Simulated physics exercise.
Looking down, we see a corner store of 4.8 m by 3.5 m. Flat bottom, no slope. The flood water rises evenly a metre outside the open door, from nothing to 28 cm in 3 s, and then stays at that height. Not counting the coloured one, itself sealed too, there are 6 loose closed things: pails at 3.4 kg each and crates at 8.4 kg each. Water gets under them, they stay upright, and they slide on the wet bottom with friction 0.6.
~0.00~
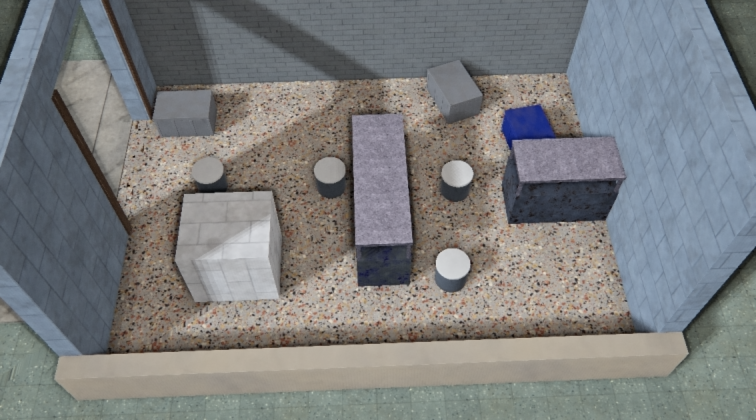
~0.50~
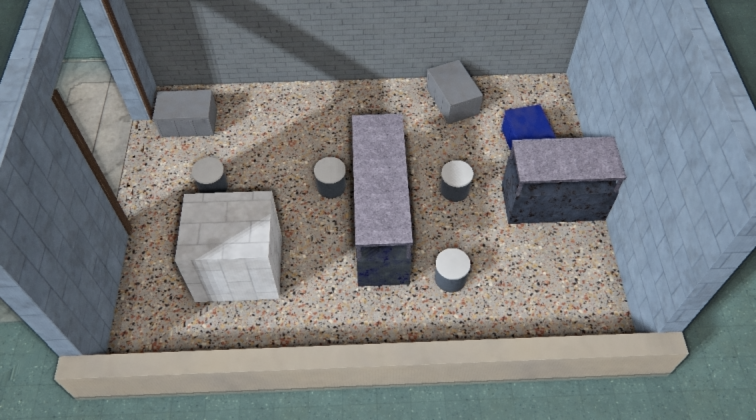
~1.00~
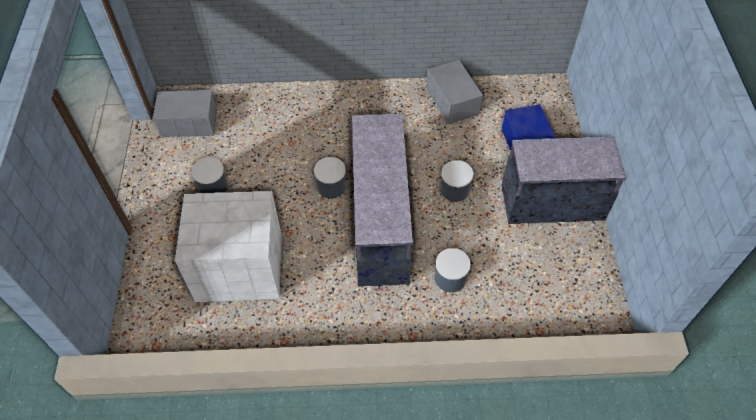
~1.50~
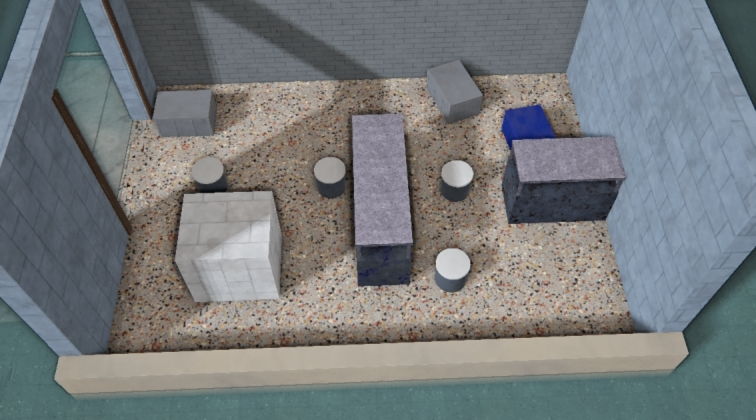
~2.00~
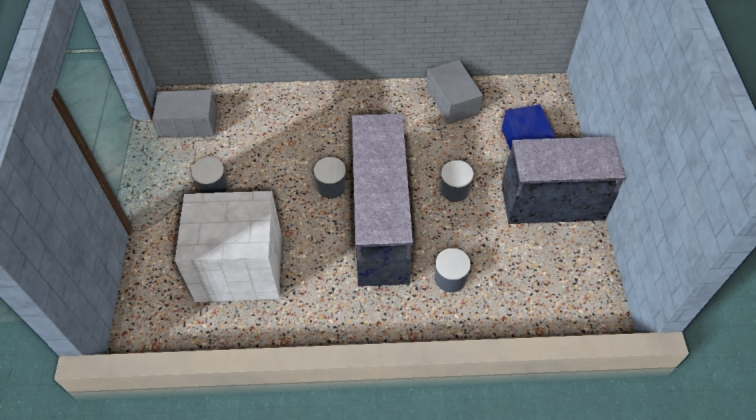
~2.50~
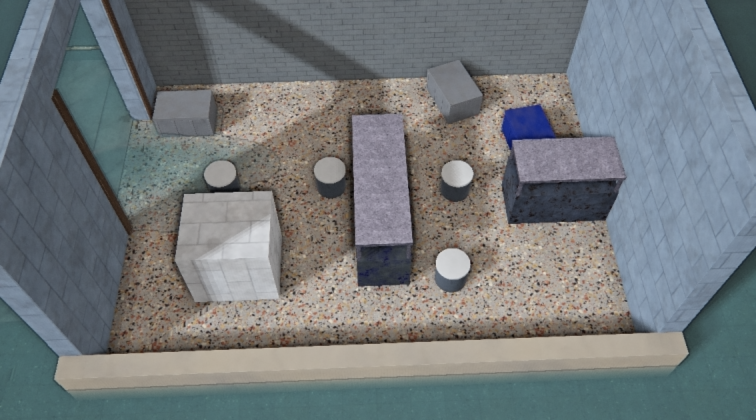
Water slowly spreads over the ground outside a small walled room seen from above, where long counters, a pale tiled block, grey boxes, pails and a blue crate stand. It then creeps in through the left doorway across the speckled floor, and the leftmost pail shifts slightly to the right.
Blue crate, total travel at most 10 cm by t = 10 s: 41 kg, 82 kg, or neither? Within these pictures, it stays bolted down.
My guess is only the heavier amount suffices.
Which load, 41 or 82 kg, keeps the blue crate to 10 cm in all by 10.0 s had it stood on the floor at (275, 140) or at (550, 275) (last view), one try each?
For the first spot only the heavier suffices, for the second the lighter suffices.
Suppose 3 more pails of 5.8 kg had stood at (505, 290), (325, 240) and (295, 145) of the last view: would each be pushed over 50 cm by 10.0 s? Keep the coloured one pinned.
In the order given, within the mark, then beyond the mark, and last beyond the mark.
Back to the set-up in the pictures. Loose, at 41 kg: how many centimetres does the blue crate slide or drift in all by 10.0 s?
All together it comes to about 100 cm.
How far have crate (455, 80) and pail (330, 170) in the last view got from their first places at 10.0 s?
They've ended up 120 cm and 200 cm away, in that order.
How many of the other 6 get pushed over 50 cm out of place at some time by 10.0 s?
5.
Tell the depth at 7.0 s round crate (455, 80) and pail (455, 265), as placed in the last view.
Around 23 cm and 3 cm.
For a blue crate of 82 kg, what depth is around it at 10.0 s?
Close to 25 cm deep.
After 3.5 s the blue crate would be 0 cm from its start with 41 kg and 0 cm from its start with 82 kg; 0 cm of water round it then.
After 4.5 s the blue crate would be 0 cm from its start with 41 kg and 0 cm from its start with 82 kg; 2 cm of water round it then.
After 7.0 s the blue crate would be 3 cm from its start with 41 kg and 0 cm from its start with 82 kg; 20 cm of water round it then.
After 10.0 s the blue crate would be 91 cm from its start with 41 kg and 0 cm from its start with 82 kg; 25 cm of water round it then.
